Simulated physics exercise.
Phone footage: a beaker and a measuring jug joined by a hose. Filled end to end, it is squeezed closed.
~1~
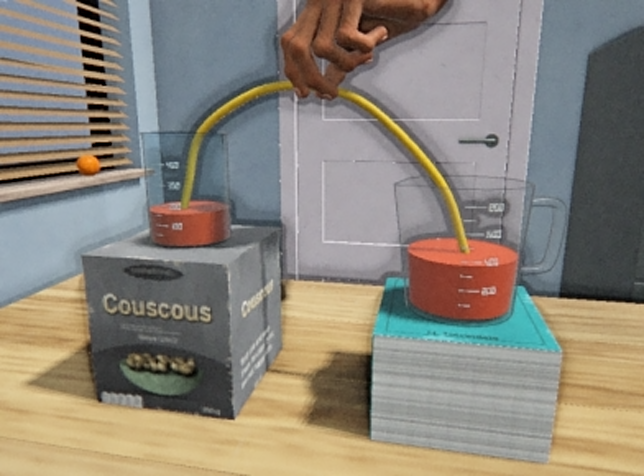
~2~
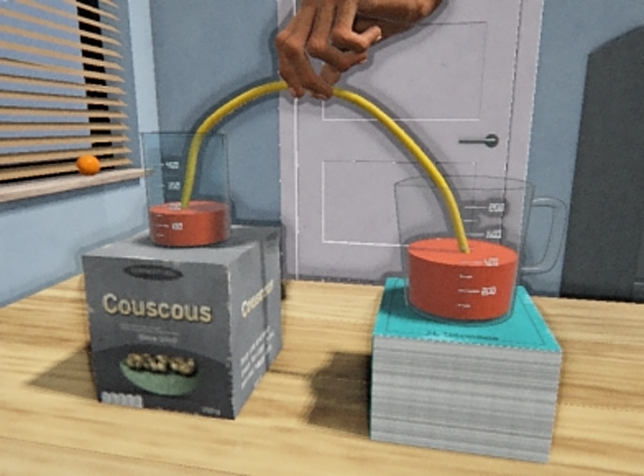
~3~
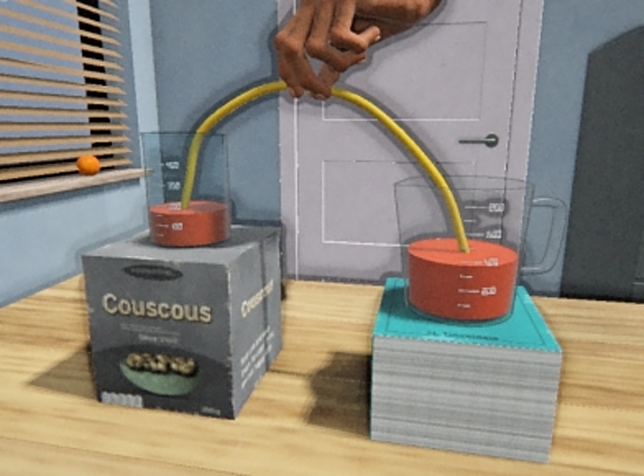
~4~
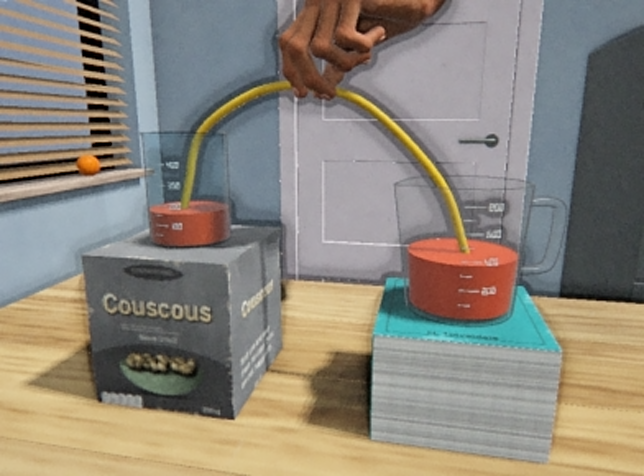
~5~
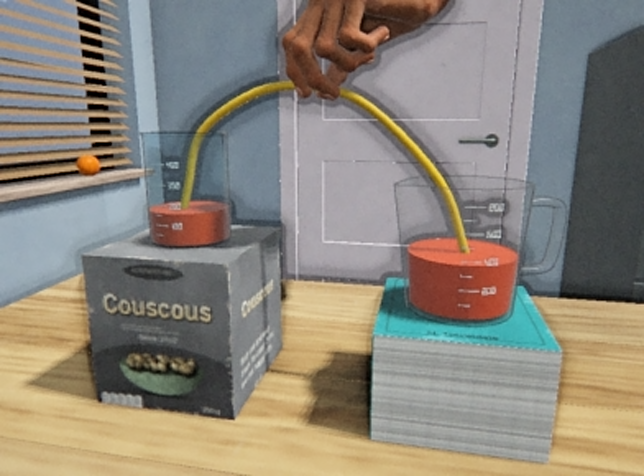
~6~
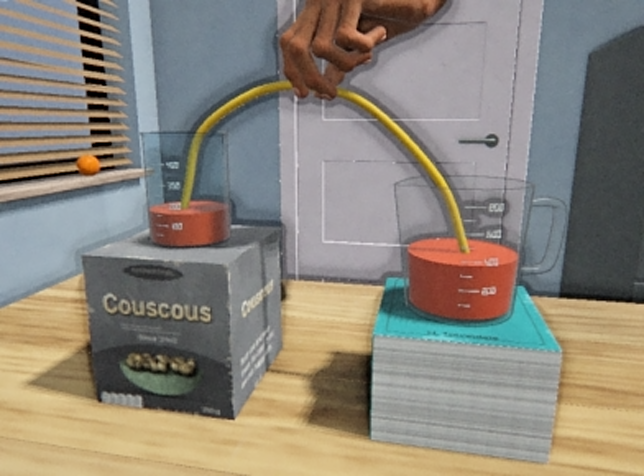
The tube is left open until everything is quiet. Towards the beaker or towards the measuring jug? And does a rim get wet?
It flows to the right, and the receiving one holds it all.
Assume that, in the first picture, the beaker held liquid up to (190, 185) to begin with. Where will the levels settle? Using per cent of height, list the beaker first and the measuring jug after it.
Respectively 20 and 60 per cent.
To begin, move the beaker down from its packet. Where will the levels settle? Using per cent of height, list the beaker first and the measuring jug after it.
Taking them in the order asked, 75 and 10 percent.
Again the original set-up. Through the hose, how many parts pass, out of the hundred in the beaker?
I'd put it at roughly 55 per cent.
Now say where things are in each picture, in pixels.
In the first frame, the hose is pinched; beaker (189, 185) about a quarter full, up on the packet; measuring jug (463, 242) about half full, up on the book.
In the second frame, nothing flows; beaker about a quarter full, surface at (190, 208); measuring jug about half full, surface at (462, 252).
In the third frame, fingers on the hose; beaker (189, 185) about a quarter full; measuring jug (463, 242) about half full.
In the fourth frame, still shut; beaker about a quarter full, surface at (190, 208); measuring jug about half full, surface at (462, 252).
In the fifth frame, the hose is pinched; beaker (189, 185) about a quarter full, up on the packet; measuring jug (463, 242) about half full, up on the book.
In the sixth frame, nothing flows; beaker about a quarter full, surface at (190, 208); measuring jug about half full, surface at (462, 252).
Soon after, the beaker is about a quarter full; the measuring jug is about half full.
Later, the beaker is nearly empty; the measuring jug is about half full.
In the end, the beaker is nearly empty; the measuring jug is about half full.
